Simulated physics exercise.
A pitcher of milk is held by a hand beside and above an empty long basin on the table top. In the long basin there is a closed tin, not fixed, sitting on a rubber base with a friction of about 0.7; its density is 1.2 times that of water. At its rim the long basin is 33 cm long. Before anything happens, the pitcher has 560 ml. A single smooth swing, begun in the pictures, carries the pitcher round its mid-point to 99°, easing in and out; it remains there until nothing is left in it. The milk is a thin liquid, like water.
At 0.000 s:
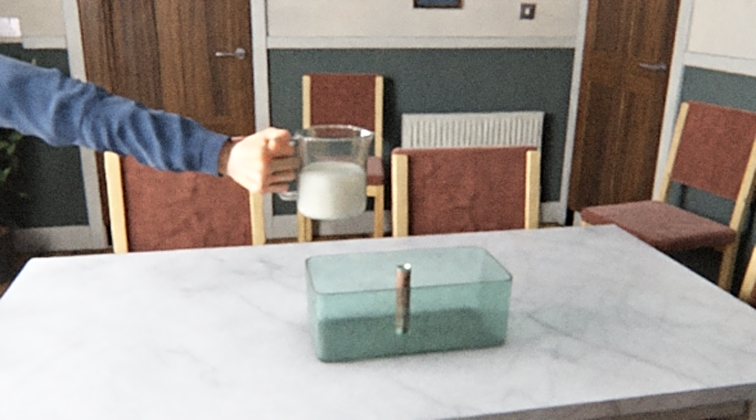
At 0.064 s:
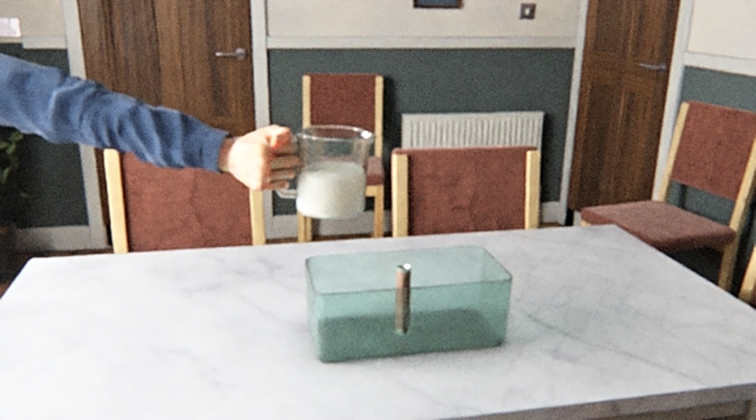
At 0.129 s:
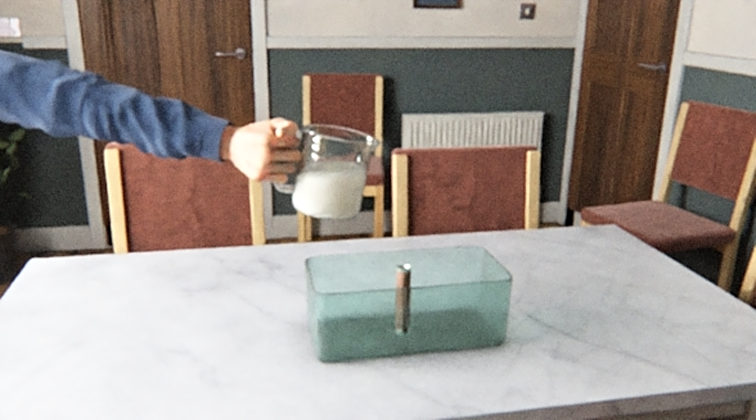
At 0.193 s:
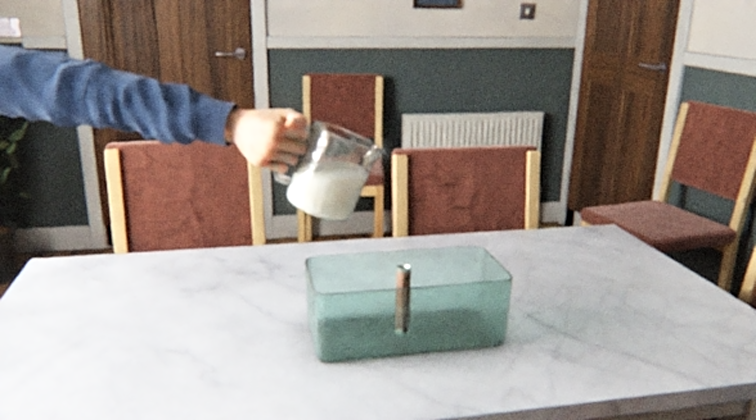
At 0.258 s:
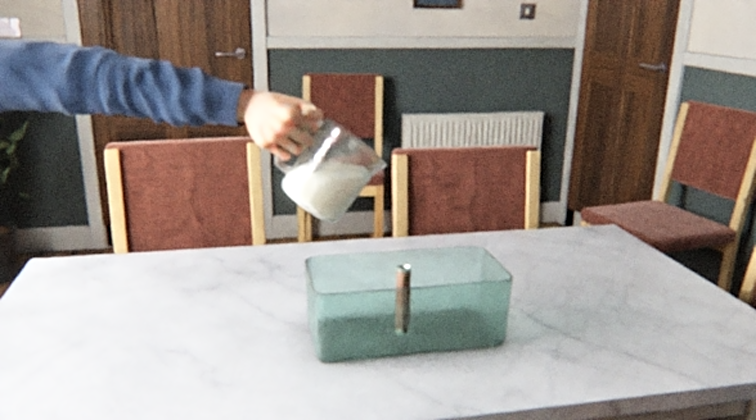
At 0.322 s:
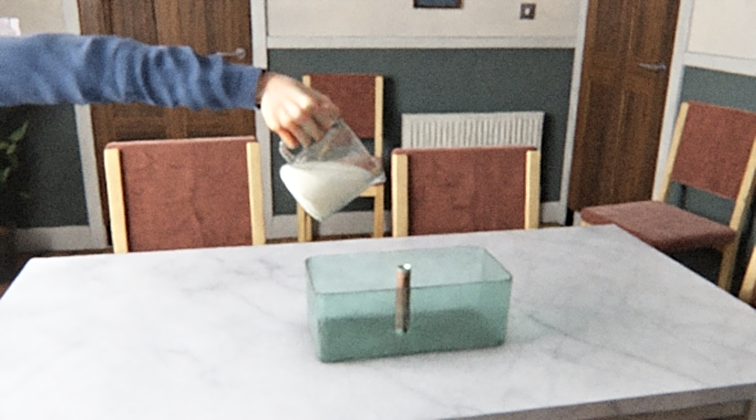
A hand in a blue sleeve steadily tilting a glass pitcher of milk rightward above a green transparent basin on a marble table.
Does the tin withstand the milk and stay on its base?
Yes, it is still on its base.
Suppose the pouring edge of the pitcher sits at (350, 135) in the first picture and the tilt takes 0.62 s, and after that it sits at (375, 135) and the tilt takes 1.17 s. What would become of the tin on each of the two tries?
The tin overturns the first time and stays vertical the second time.
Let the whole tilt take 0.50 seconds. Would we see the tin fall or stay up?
Outcome - the tin remains standing.
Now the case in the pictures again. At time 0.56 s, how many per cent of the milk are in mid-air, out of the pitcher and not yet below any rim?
Estimate: Some 32 % of the total.
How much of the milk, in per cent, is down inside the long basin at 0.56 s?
4 %, more or less.
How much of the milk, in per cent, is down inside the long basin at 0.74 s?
54 %, more or less.
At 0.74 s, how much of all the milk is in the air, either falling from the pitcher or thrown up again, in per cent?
Estimate: Around 22 per cent.
After 0.56 s the tilt is 97° and 64 per cent is still to pour; the tin stands where it began.
After 0.74 s the tilt is 99° and 24 per cent is still to pour; the tin stands where it began.
After 0.92 s the tilt is 99° and 8 per cent is still to pour; the tin stands where it began.
After 1.12 s the tilt is 99° and 2 per cent is still to pour; the tin stands where it began.
In the end the tin stands where it began.
